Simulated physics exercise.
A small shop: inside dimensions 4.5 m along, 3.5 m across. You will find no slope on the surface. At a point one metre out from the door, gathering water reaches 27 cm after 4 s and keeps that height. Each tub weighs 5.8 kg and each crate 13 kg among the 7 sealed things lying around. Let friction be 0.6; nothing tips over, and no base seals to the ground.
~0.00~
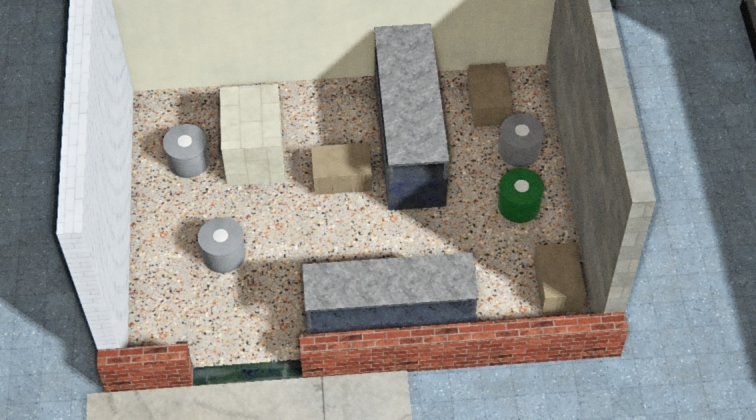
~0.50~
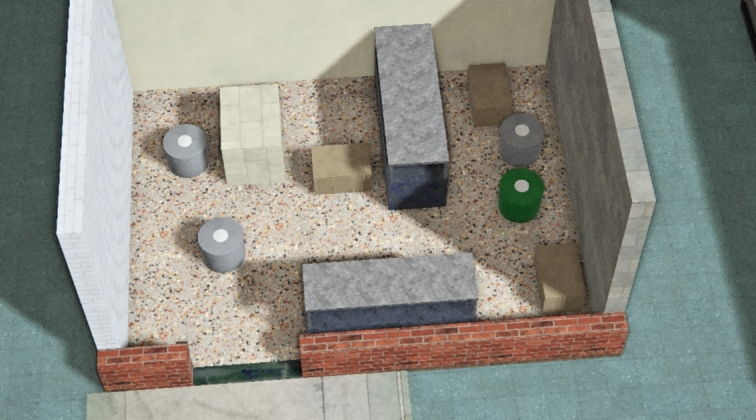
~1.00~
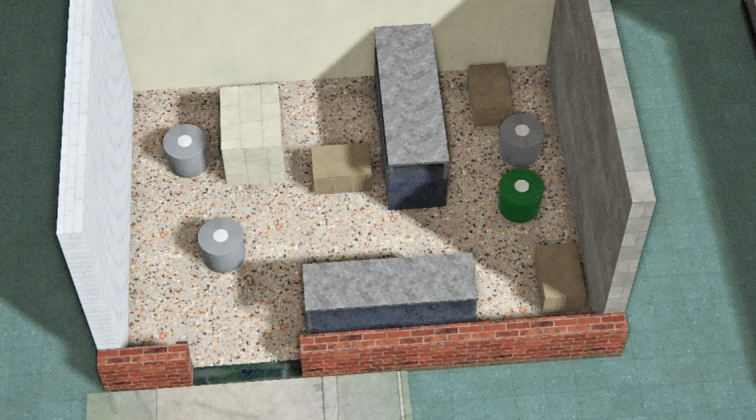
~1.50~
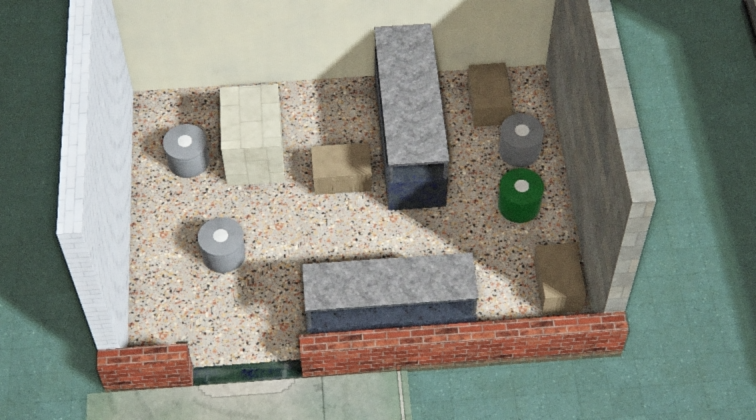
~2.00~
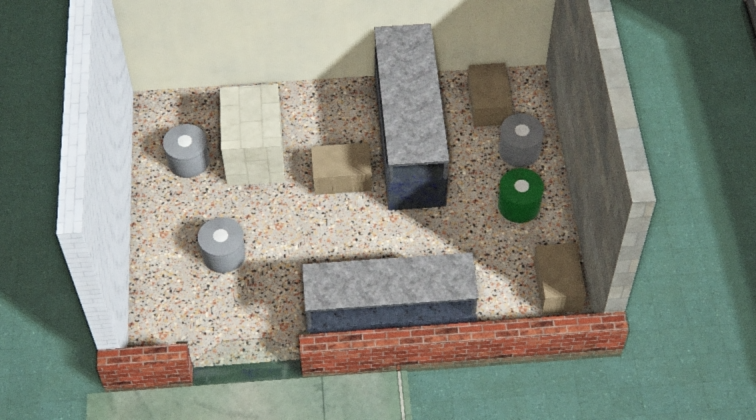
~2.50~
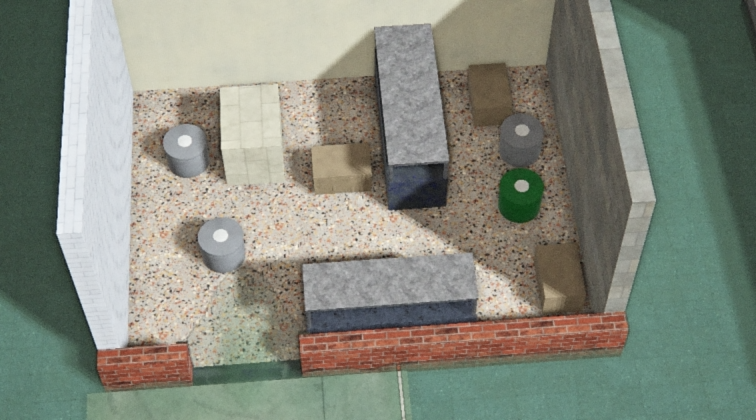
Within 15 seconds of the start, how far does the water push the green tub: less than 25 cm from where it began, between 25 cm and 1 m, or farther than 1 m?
Watching it, I'd expect a moderate movement overall.
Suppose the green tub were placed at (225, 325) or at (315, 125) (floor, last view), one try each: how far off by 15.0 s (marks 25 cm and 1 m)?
The first start leaves it well away, the second leaves it well away.
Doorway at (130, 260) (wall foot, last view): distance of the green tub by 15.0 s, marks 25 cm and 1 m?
That would leave the green tub a little displaced.
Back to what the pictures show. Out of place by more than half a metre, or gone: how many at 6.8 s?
Tally: 3.
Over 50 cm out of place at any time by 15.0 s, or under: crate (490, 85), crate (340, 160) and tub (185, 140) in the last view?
Taking them in order: Smaller; greater; greater.
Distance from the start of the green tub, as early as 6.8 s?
It has shifted about 0 cm.
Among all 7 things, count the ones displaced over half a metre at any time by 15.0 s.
I get 6.
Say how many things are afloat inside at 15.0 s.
At that point I count 7.
After 3.5 s the green tub is near (522, 186), 0.0 m from its start, aground; 0 afloat.
After 6.8 s the green tub is near (522, 186), 0.0 m from its start, aground; 3 afloat.
After 11.0 s the green tub is near (516, 161), 0.3 m from its start, afloat; 5 afloat.
After 15.0 s the green tub is near (469, 179), 0.5 m from its start, afloat; 7 afloat.
